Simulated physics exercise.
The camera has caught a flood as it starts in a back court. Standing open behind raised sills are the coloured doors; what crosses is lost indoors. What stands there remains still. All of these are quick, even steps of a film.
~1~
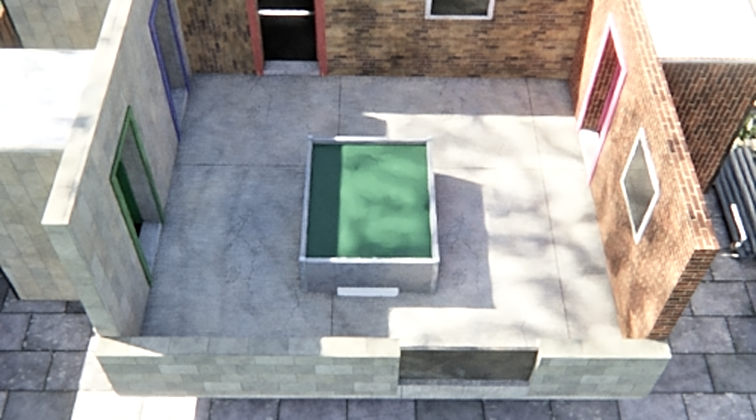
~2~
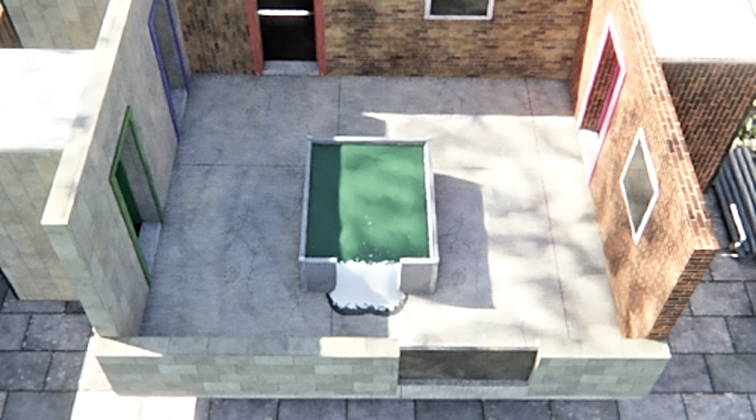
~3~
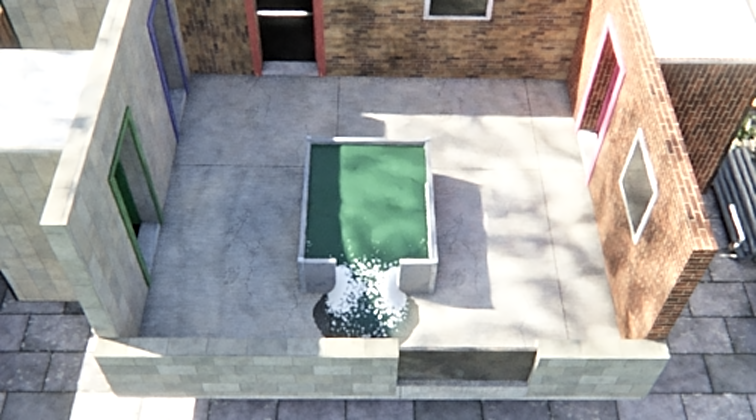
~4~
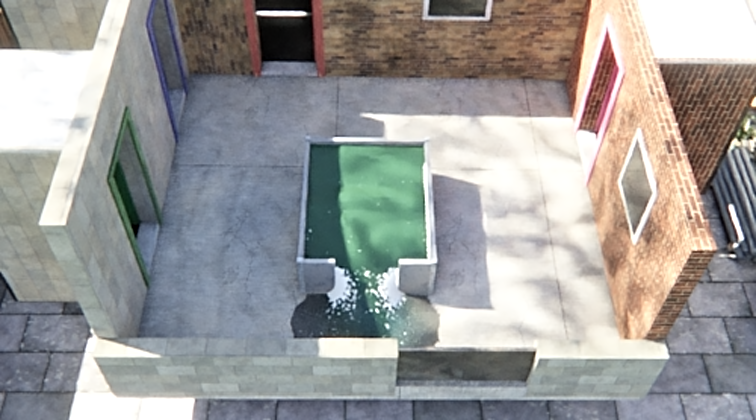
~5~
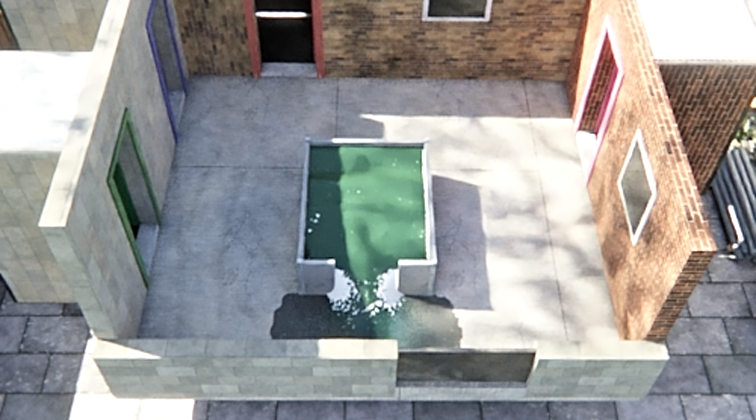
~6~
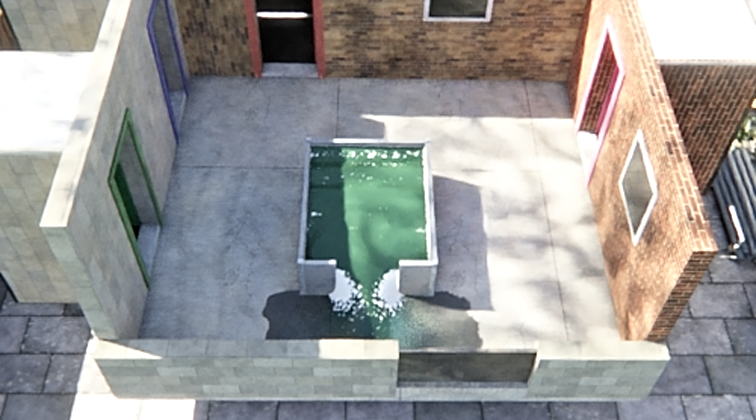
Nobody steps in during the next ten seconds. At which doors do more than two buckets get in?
The green door swallows an okay amount of water; the pink door swallows an okay amount of water; the blue door swallows an okay amount of water; the red door swallows an okay amount of water.
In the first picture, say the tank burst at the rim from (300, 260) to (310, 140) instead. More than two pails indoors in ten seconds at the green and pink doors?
In that case the green door overshoots, while the pink door undershoots.
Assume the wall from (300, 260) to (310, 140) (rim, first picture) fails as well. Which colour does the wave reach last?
Latest of all is the pink one.
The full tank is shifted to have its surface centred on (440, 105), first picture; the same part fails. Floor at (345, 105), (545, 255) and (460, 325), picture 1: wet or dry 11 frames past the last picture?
Check in sequence: Still parched, soaked through, soaked through.
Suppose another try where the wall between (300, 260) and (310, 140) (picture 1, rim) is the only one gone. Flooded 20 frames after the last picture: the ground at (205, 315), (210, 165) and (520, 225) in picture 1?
Submerged, submerged, unwetted.
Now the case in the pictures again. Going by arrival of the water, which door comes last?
Result: The red one.
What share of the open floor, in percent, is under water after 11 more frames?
By my count, 30 percent.
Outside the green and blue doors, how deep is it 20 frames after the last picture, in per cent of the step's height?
The first is near 110 per cent, the second near 20 per cent.
A moment on, water covers 15 % of the floor; the green door not reached, the pink door not reached, the blue door not reached, the red door not reached.
Next, water covers 30 % of the floor; the green door wet at the sill, nothing in, the pink door not reached, the blue door not reached, the red door not reached.
Then, water covers 50 % of the floor; the green door under two buckets in, the pink door wet at the sill, nothing in, the blue door wet at the sill, nothing in, the red door not reached.
Later, water covers 90 % of the floor; the green door under two buckets in, the pink door wet at the sill, nothing in, the blue door wet at the sill, nothing in, the red door wet at the sill, nothing in.
In the end, water covers 95 % of the floor; the green door under two buckets in, the pink door wet at the sill, nothing in, the blue door wet at the sill, nothing in, the red door under two buckets in.
